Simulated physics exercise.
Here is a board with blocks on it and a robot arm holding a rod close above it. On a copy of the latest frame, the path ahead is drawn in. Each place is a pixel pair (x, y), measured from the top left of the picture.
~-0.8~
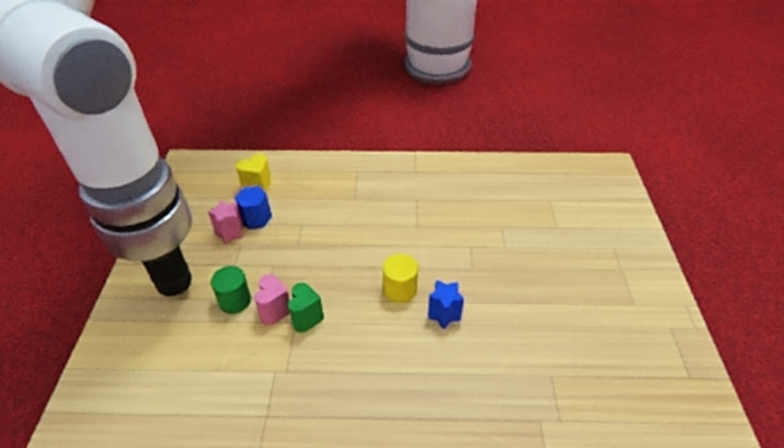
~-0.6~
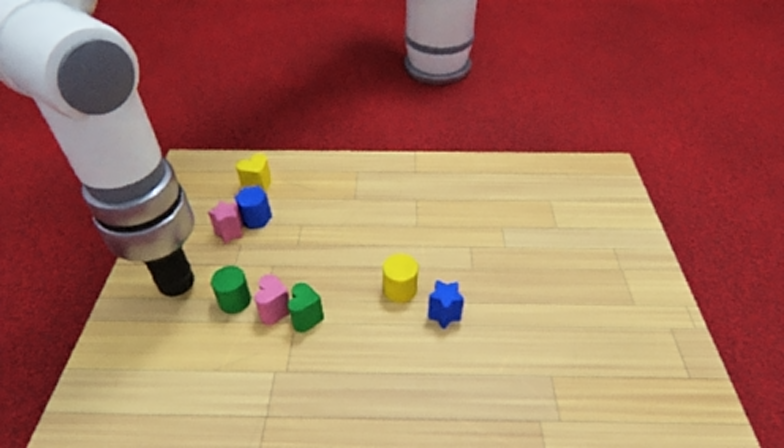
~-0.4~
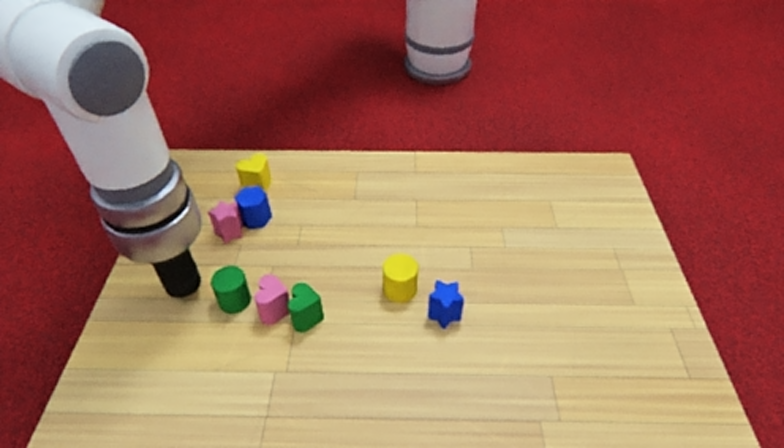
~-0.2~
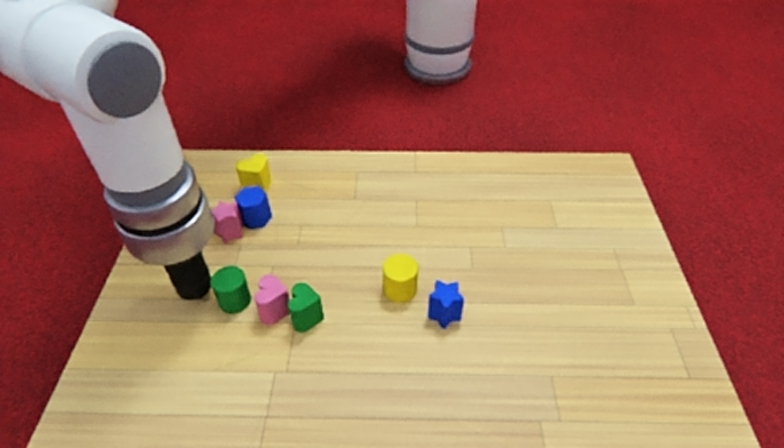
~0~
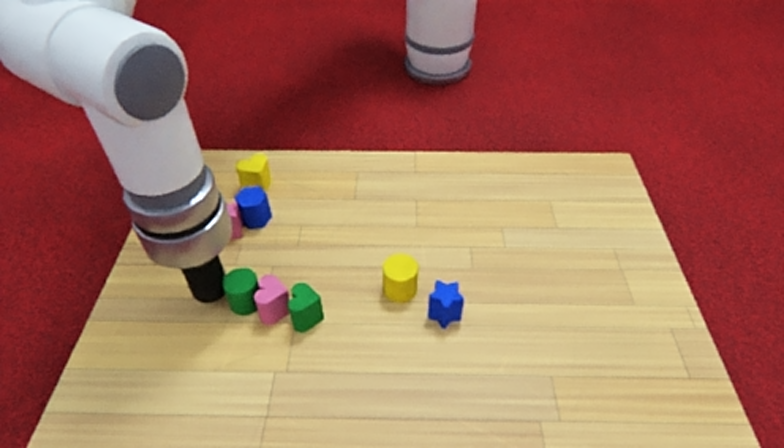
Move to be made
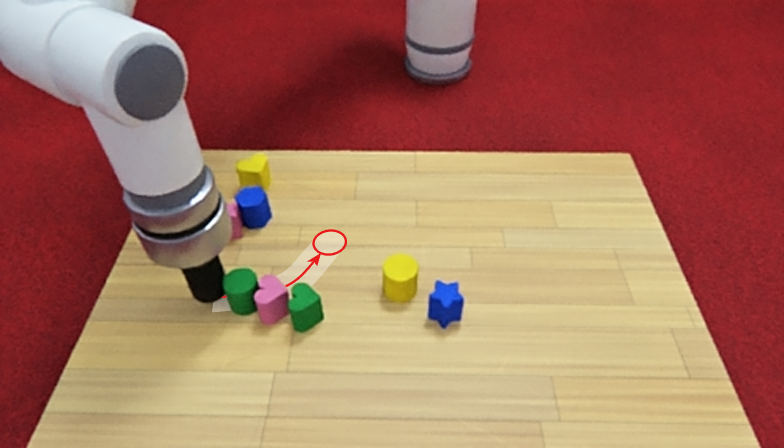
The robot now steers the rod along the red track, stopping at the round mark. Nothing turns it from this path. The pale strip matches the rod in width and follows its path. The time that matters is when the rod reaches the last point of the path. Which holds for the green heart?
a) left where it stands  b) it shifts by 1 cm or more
(b)
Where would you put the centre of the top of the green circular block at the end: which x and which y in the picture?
It comes to (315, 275).
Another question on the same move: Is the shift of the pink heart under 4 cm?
No, I don't think so.
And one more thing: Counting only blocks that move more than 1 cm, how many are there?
Moved: More than two.
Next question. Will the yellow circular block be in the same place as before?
I'd say yes.
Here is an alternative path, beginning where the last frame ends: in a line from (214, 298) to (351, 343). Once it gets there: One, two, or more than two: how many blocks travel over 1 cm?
Total: Three-plus.
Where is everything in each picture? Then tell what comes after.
In the first frame, rod's lower end (175, 283); pink star (224, 210); green circular block (227, 278); pink heart (269, 288); green heart (302, 296); yellow circular block (401, 266).
In the second frame, rod (177, 283); blocks still.
In the third frame, rod (184, 285); blocks still.
In the fourth frame, rod (195, 287); blocks still.
In the fifth frame, rod (211, 290); pink star partly hidden; green circular block (239, 280); pink heart (269, 288); green heart (302, 296); yellow circular block (401, 266).
Drawn move, from (214, 298) through (263, 293) and (304, 273) to (330, 242).
On the path given first. One third of the way, rod (262, 285); green circular block (290, 280); pink heart (306, 297), turned 45° clockwise; green heart (330, 308).
Two thirds of the way, rod (303, 264); green circular block (315, 275); pink heart (315, 301), turned 70° clockwise; green heart (338, 314), turned 15° clockwise.
At the end, rod (329, 234); pink star still; green circular block (315, 275); pink heart (315, 301), turned 70° clockwise; green heart (338, 314), turned 15° clockwise; yellow circular block still.
